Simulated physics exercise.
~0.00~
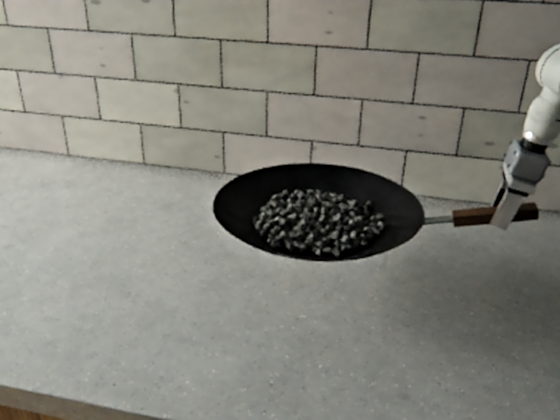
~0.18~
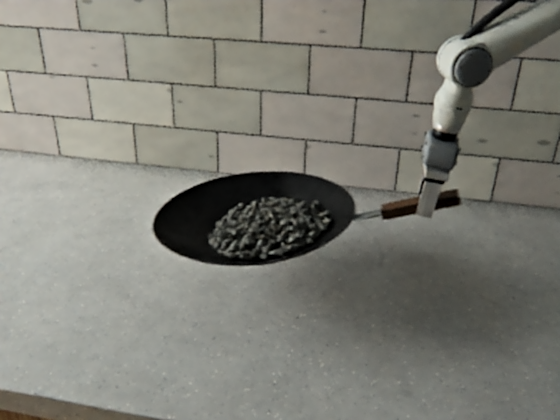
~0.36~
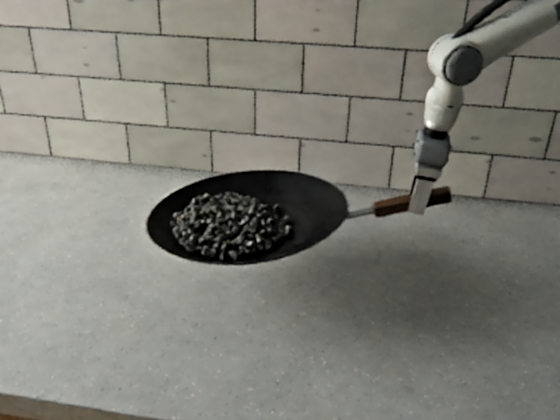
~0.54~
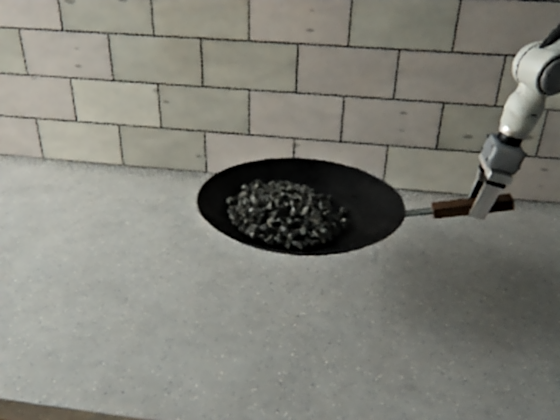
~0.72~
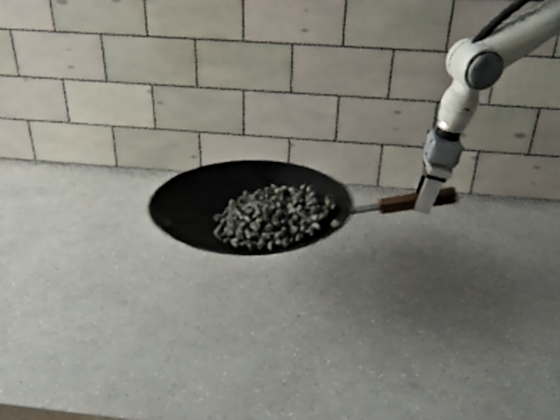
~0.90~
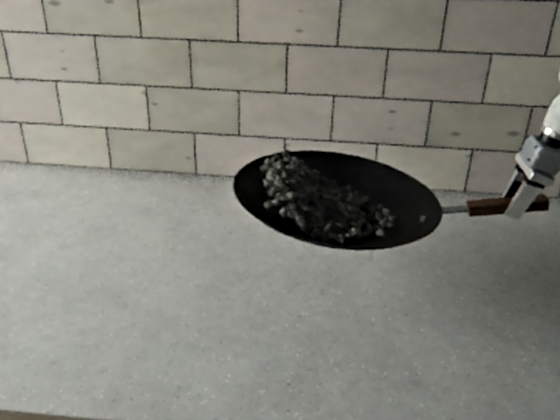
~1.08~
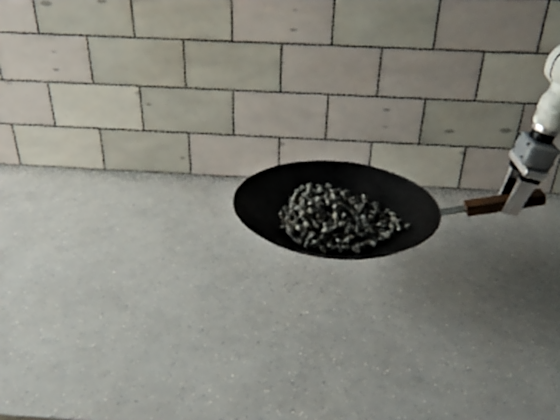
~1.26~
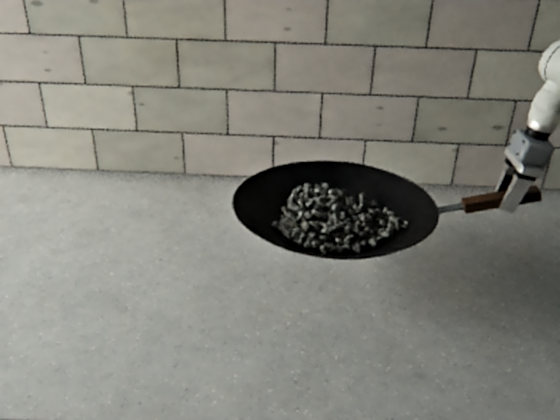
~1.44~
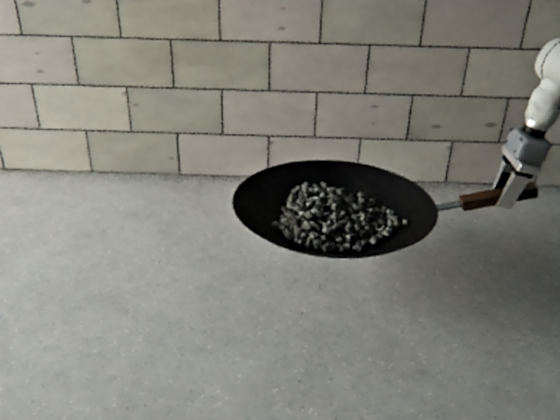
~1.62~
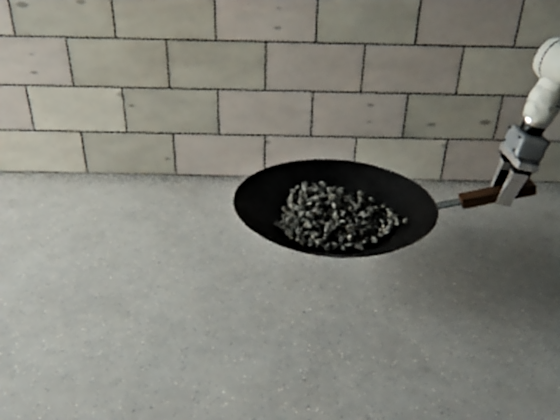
On a grey countertop before a tiled wall, a robot arm holds a black wok of small dark pebbles above the surface, moving it left, right, left and right again as the pebbles slide and heap inside, then holds it still with the pebbles settled in the wok.
